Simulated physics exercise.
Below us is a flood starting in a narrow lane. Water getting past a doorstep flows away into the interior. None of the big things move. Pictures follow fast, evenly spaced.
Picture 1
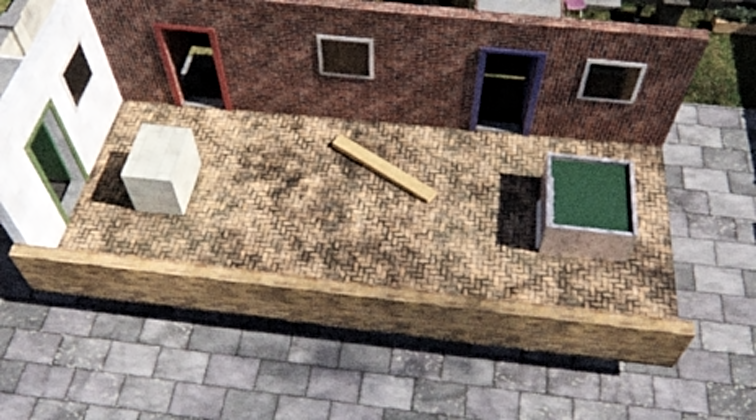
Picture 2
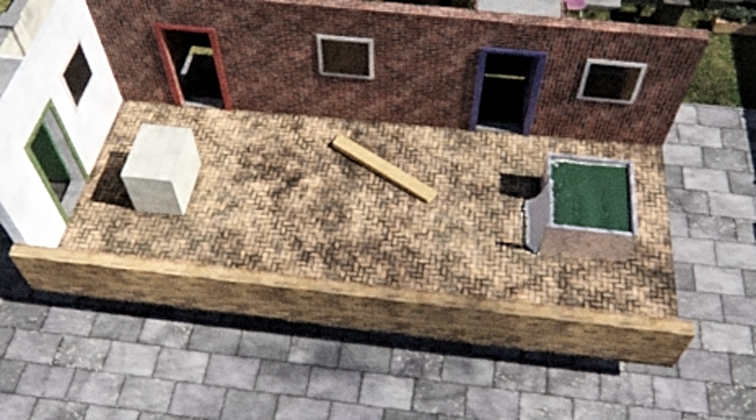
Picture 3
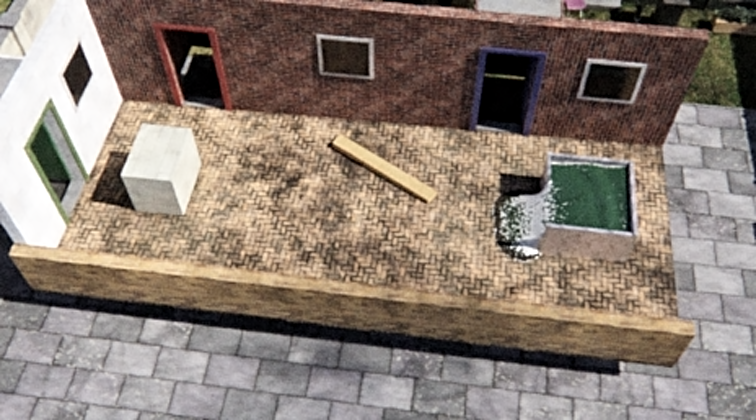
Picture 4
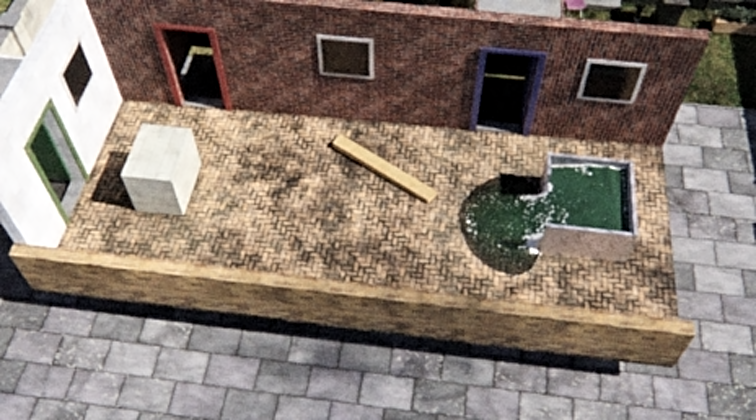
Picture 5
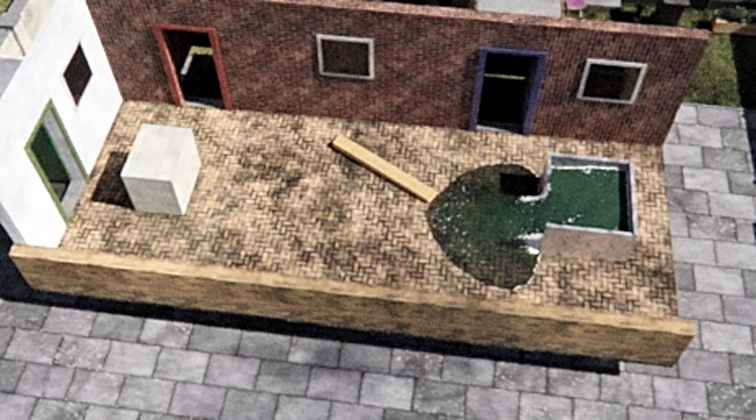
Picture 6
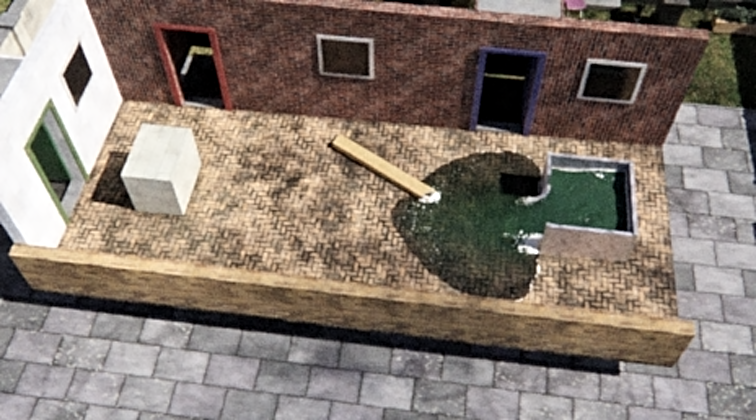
A walled brick courtyard with a tank at right bursting open on its left side, green water spreading leftward past a plank's end.
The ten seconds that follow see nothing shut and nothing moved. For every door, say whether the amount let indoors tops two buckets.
As I see it, the blue door never exceeds two buckets. The green door exceeds two buckets. The red door exceeds two buckets.
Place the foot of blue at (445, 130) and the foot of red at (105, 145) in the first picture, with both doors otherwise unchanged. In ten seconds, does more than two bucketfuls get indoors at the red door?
Result - red crosses the line.
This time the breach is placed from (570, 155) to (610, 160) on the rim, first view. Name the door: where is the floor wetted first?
The blue door.
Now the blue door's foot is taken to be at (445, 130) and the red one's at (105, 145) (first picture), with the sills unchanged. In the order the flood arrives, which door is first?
My pick is the blue one.
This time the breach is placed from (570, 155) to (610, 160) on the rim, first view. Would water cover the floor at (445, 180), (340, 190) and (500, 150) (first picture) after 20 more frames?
Point by point: Soaked; unwetted; soaked.
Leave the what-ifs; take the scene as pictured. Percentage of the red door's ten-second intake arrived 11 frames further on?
0 %.
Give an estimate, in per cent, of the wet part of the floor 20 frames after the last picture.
I'd say close to 65 per cent.
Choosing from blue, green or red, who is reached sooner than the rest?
From the pictures, my answer is the blue one.
A moment on, water covers 35 % of the floor; the blue door wet at the sill, nothing in, the green door not reached, the red door not reached.
Next, water covers 50 % of the floor; the blue door wet at the sill, nothing in, the green door not reached, the red door not reached.
Then, water covers 65 % of the floor; the blue door wet at the sill, nothing in, the green door not reached, the red door wet at the sill, nothing in.
Later, water covers 65 % of the floor; the blue door wet at the sill, nothing in, the green door over two buckets in, the red door wet at the sill, nothing in.
In the end, water covers 55 % of the floor; the blue door wet at the sill, nothing in, the green door far over two buckets in, the red door over two buckets in.
